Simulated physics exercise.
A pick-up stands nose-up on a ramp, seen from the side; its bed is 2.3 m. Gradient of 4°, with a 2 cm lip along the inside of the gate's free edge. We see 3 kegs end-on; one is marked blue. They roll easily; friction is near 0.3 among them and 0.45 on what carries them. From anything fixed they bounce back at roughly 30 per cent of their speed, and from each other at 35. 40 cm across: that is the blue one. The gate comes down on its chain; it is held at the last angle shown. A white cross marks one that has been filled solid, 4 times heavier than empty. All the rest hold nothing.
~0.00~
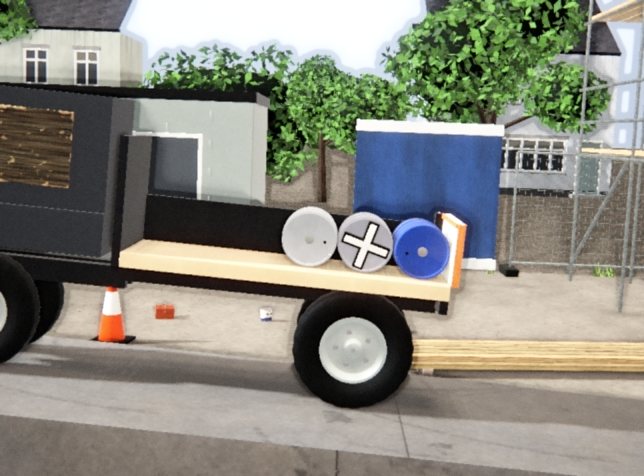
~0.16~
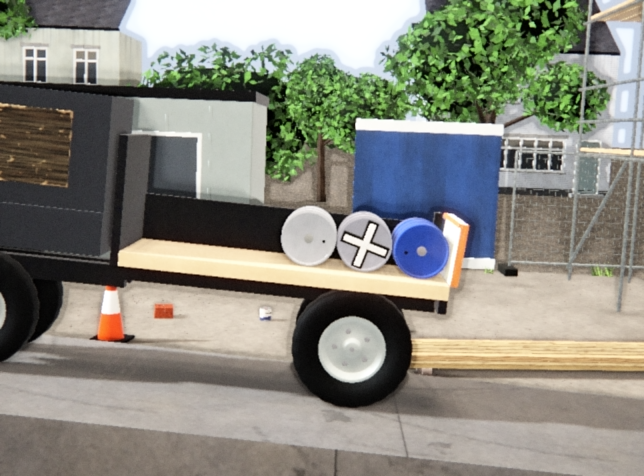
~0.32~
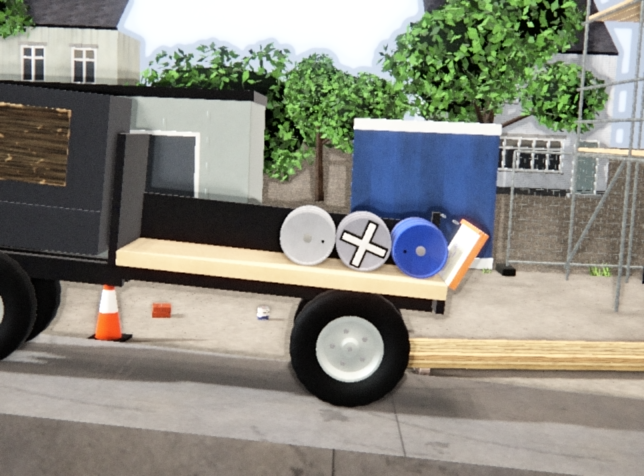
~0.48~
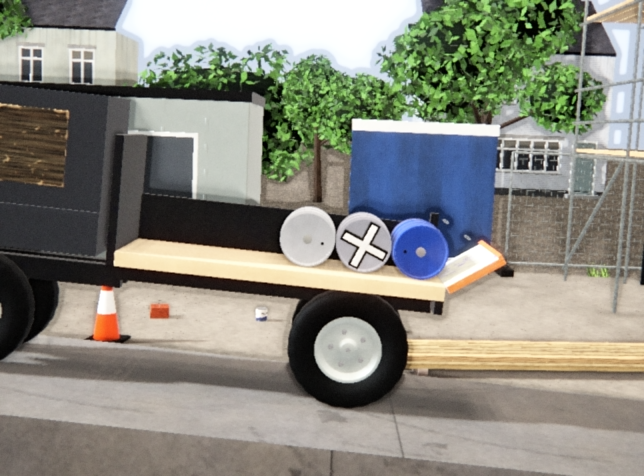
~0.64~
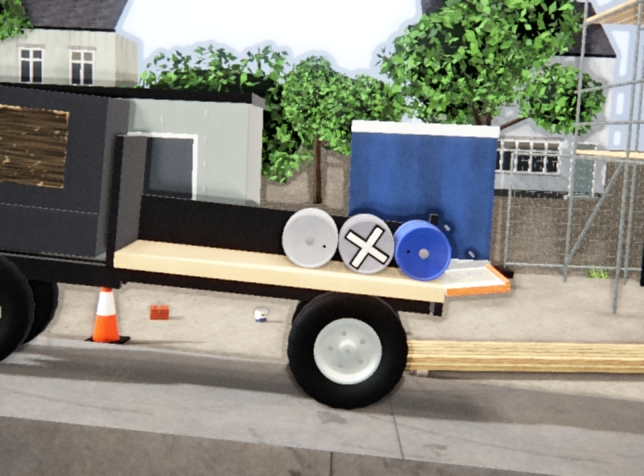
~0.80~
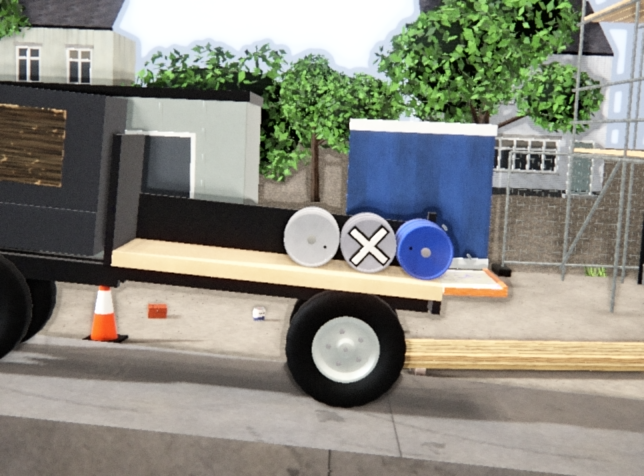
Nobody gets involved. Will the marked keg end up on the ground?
Result for blue - it comes off.
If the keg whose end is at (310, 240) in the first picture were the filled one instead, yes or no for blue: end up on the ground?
With that change, blue: It happens.
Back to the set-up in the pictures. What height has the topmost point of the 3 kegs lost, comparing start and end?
5 cm.
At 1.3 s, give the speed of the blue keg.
Roughly 0.3 m/s.
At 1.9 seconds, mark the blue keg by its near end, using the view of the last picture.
Around pixel (478, 256).
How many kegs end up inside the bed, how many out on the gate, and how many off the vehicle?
In that order: 1, 1, 1.
After 1.3 s, blue is on the gate, 5 cm past the hinge, rolling right; 0 out so far.
After 1.9 s, blue is on the gate, 25 cm past the hinge, rolling right; 0 out so far.
After 2.6 s, blue is dropping off the gate; 1 out so far.
At rest (5.0 s), blue is off the vehicle; 1 out so far.
